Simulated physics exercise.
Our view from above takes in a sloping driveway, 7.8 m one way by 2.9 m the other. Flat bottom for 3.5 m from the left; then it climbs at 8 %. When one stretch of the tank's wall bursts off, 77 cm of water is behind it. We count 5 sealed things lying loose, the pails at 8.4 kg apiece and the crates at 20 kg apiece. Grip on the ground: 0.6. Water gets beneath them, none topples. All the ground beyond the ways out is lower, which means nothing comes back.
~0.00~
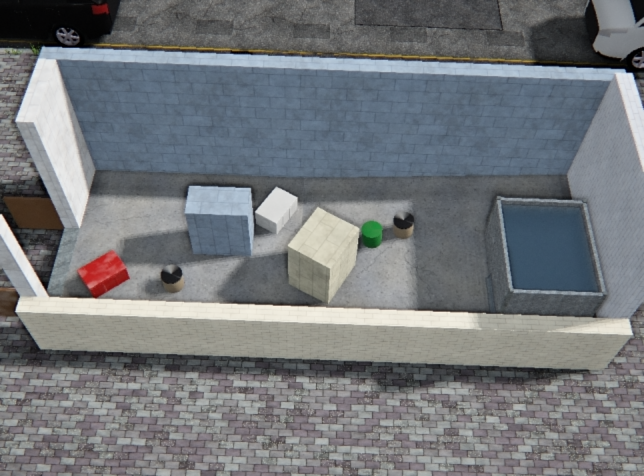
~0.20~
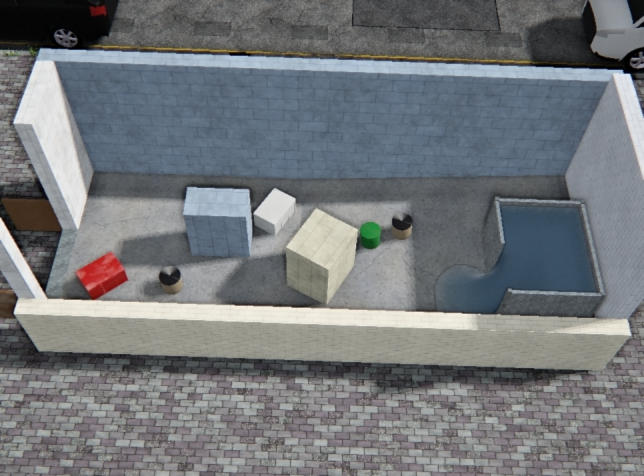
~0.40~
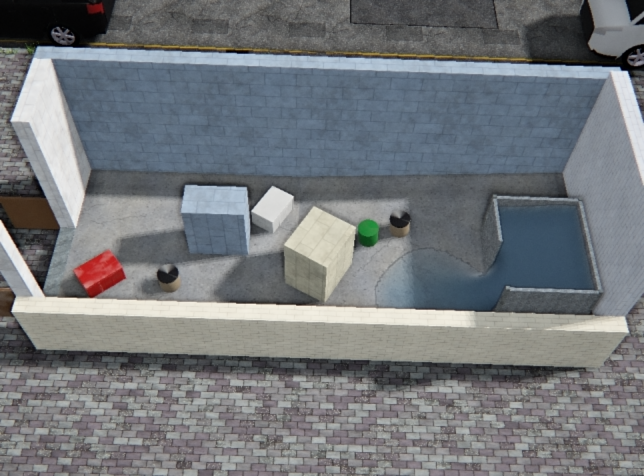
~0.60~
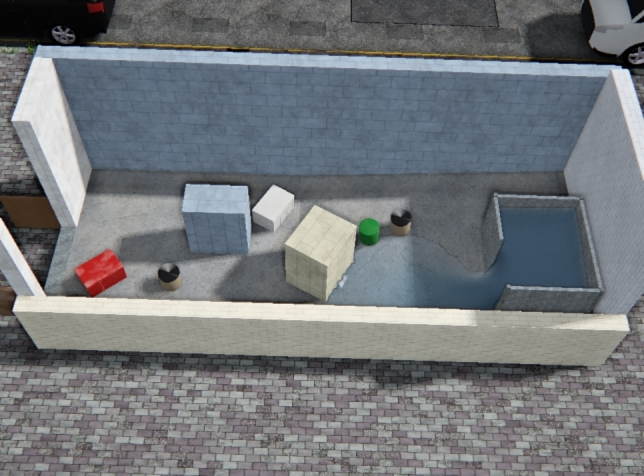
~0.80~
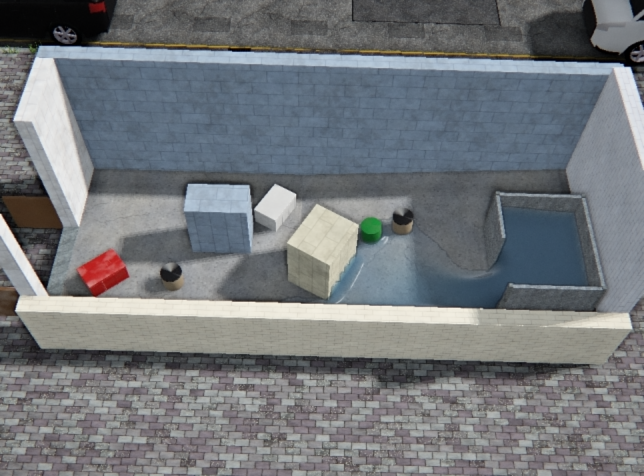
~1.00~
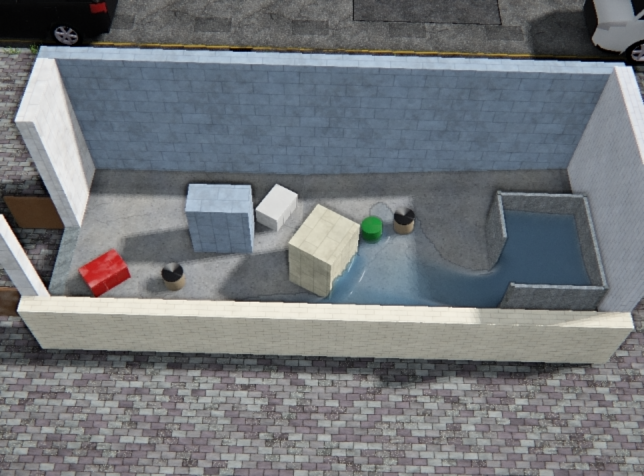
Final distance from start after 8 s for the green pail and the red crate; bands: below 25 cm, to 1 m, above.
Outcome: Green pail: Beyond a metre. Red crate: Beyond a metre.
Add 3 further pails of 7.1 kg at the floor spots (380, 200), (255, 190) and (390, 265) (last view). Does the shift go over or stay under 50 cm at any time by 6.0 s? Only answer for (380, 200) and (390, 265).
One by one: A smaller shift, a bigger shift.
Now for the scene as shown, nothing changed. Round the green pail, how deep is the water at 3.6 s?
Near 13 cm deep.
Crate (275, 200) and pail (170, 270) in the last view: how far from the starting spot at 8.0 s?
The shifts read 120 cm and 200 cm, in that sequence.
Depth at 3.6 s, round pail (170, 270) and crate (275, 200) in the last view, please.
11 and 5 cm.
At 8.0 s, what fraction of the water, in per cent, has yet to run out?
50 %.
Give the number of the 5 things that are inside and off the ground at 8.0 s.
That would be 0 of them.
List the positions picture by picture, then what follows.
The first picture shows the green pail at (373, 229) rests on the ground; the red crate at (101, 269) rests on the ground; 1.8 m2 under water; 0 of 5 have shifted.
The second picture shows the green pail at (372, 230) rests on the ground; the red crate at (100, 271), on the bottom; 2.6 m2 under water; 0 of 5 have shifted.
The third picture shows the green pail at (370, 228) rests on the ground; the red crate at (98, 269) rests on the ground; 3.7 m2 under water; 0 of 5 have shifted.
The fourth picture shows the green pail at (371, 227), on the bottom; the red crate at (99, 268), on the bottom; 4.9 m2 under water; 0 of 5 have shifted.
The fifth picture shows the green pail at (373, 226), on the bottom; the red crate at (101, 267), on the bottom; 5.4 m2 under water; 0 of 5 have shifted.
The sixth picture shows the green pail at (373, 225), on the bottom; the red crate at (102, 268) rests on the ground; water covers 6.1 m2; 0 of 5 have shifted.
After 1.6 s the green pail is near (358, 214), 0.3 m from its start, aground; the red crate is near (102, 268), 0.0 m from its start, aground; 0 of 5 are out; 0 afloat.
After 3.6 s the green pail is near (267, 181), 1.9 m from its start, afloat; the red crate has gone out; 1 of 5 are out; 2 afloat.
After 5.6 s the green pail is near (196, 171), 3.0 m from its start, aground; the red crate has gone out; 1 of 5 are out; 0 afloat.
After 8.0 s the green pail is near (172, 174), 3.4 m from its start, aground; the red crate has gone out; 1 of 5 are out; 0 afloat.
